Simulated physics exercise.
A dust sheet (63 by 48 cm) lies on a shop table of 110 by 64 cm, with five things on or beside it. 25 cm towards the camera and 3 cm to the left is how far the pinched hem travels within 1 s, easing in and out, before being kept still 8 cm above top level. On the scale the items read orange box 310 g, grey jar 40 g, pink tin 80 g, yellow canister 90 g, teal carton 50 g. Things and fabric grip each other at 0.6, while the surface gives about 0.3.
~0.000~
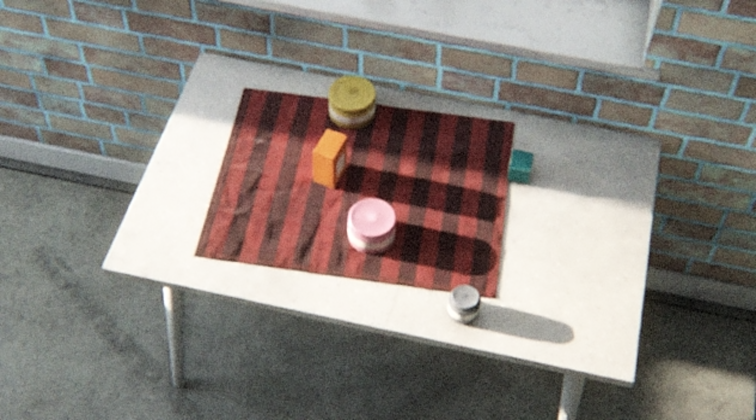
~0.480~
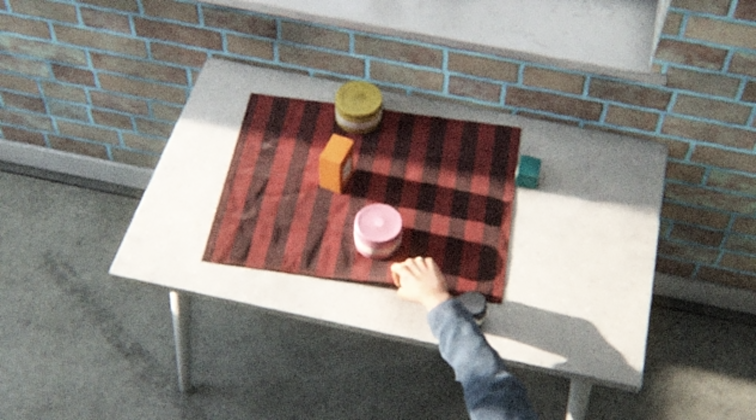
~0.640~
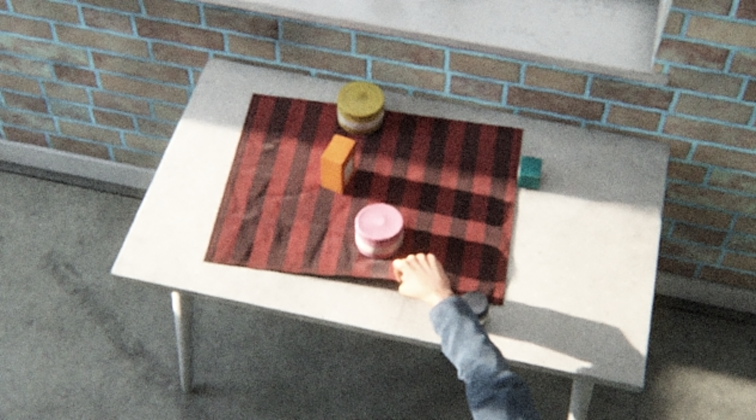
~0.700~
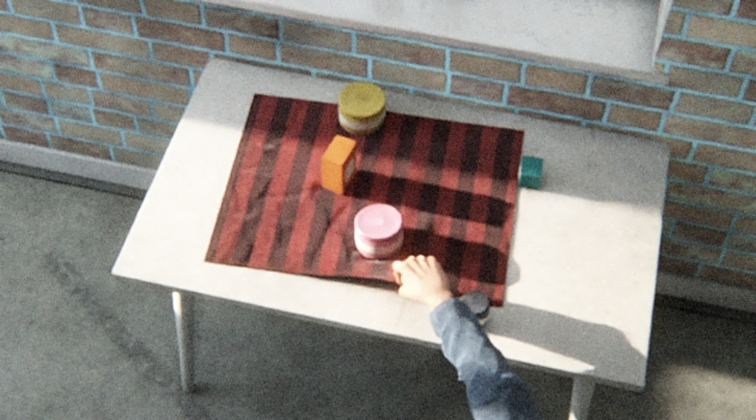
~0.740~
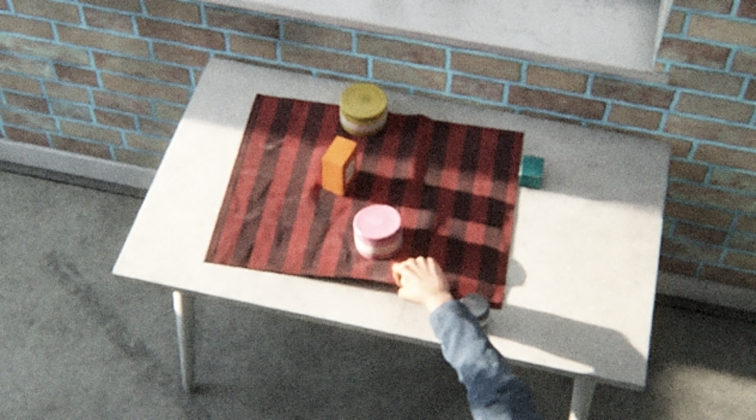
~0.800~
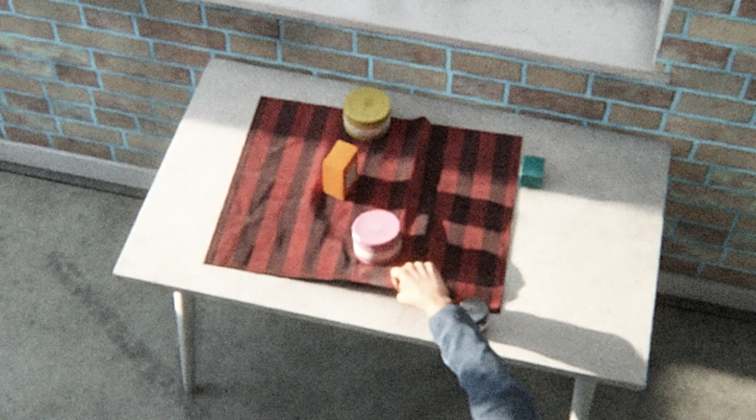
Beside a brick wall, a white table is seen from above at a slant. A red-and-black striped cloth holds a yellow canister at the back, an orange box and a pink tin, with a teal carton to its right and a grey jar near the front edge. The view shifts slightly as a blue-sleeved arm enters and grips the cloth's front edge, and the cloth wrinkles while the canister shifts slightly right.
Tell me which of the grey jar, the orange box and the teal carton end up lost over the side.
Here is how it goes: The grey jar is lost over the side; the orange box stays on the top; the teal carton stays on the top.
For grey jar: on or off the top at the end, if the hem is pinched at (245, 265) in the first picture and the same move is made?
Grey jar: Off the top.
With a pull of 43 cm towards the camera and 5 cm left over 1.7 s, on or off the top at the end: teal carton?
Outcome: Teal carton is still there.
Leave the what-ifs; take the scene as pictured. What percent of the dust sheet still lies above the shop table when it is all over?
Around 70 percent.
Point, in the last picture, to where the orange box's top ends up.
(339, 241).
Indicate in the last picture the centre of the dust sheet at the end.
Midpoint, last view: Approx. (368, 290).
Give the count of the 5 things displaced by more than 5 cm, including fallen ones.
The count is 4.
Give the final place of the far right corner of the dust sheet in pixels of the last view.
About (538, 261).
After 1.0 s, 100 % of the dust sheet is still over the top; orange box 7 cm off its start, grey jar 5 cm off its start, yellow canister 9 cm off its start.
After 1.2 s, 90 % of the dust sheet is still over the top; orange box 14 cm off its start, grey jar 11 cm off its start, yellow canister 17 cm off its start.
After 1.4 s, 75 % of the dust sheet is still over the top; grey jar over the edge, orange box 21 cm off its start at (341, 229), yellow canister 24 cm off its start at (385, 178).
After 1.6 s, 70 % of the dust sheet is still over the top; grey jar over the edge, orange box 24 cm off its start, yellow canister 26 cm off its start.
After 3.2 s, 70 % of the dust sheet is still over the top; grey jar over the edge, orange box 24 cm off its start at (339, 241), teal carton 0 cm off its start at (533, 165), yellow canister 26 cm off its start at (383, 188).
